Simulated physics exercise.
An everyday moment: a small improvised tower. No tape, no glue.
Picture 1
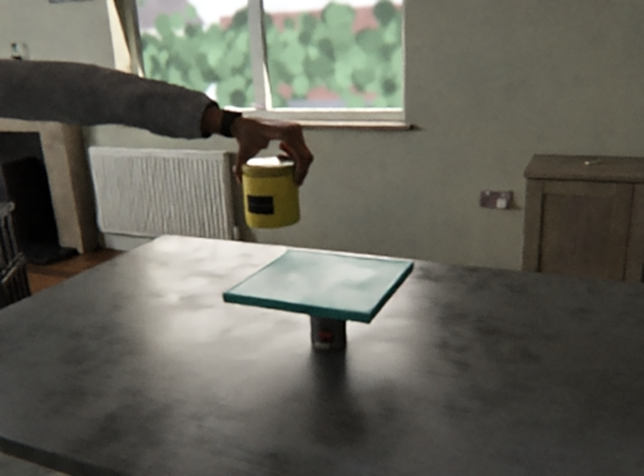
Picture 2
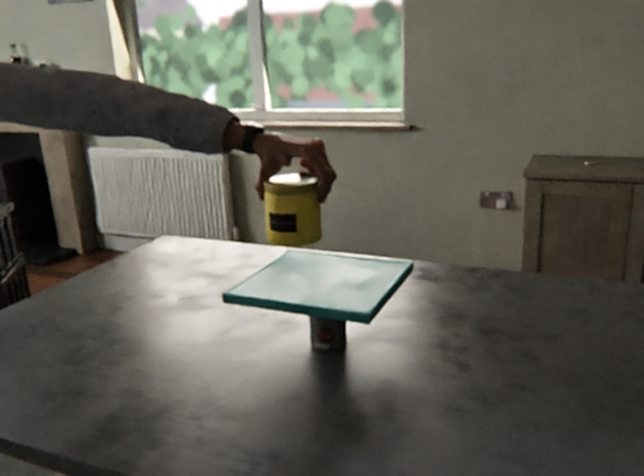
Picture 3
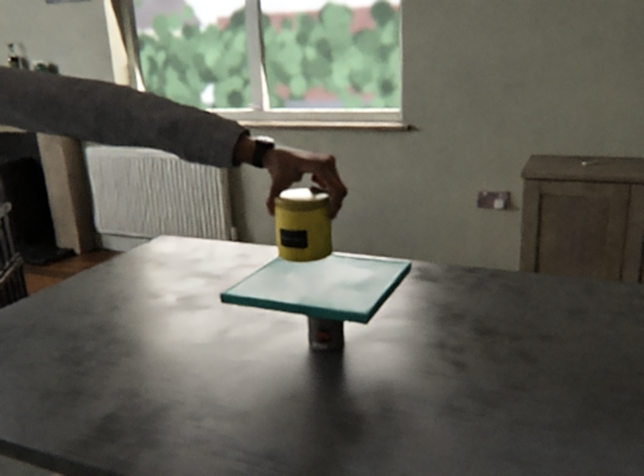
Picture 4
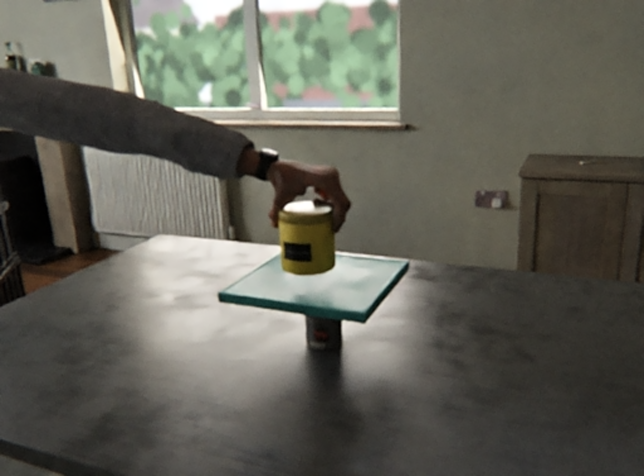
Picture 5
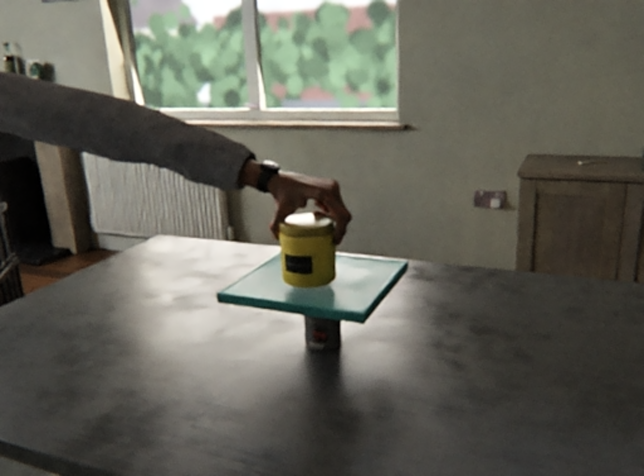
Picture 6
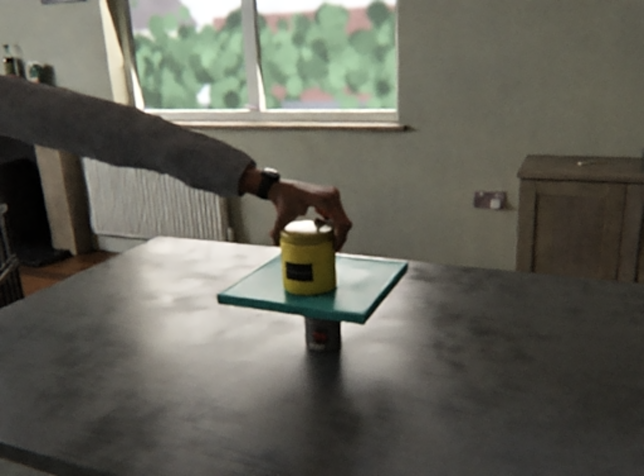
An arm in a grey sleeve and dark wristband reaches in from the left over a dark grey table, seen from slightly above in a room with a window, white radiator and wooden cabinet. The hand grips a yellow jar above a turquoise square lid on a small can. It lowers the jar rightward onto the lid and keeps hold, as the view shifts very slightly.
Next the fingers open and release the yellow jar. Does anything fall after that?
As it turns out, it keeps its balance.
Then, 0.30 s after the last picture, nothing has stirred.
Then, 0.70 s after the last picture, yellow jar resting near (309, 258).
At rest, all 3 in place. Seen from the same camera at the end, yellow jar near (309, 258). The stack holds.
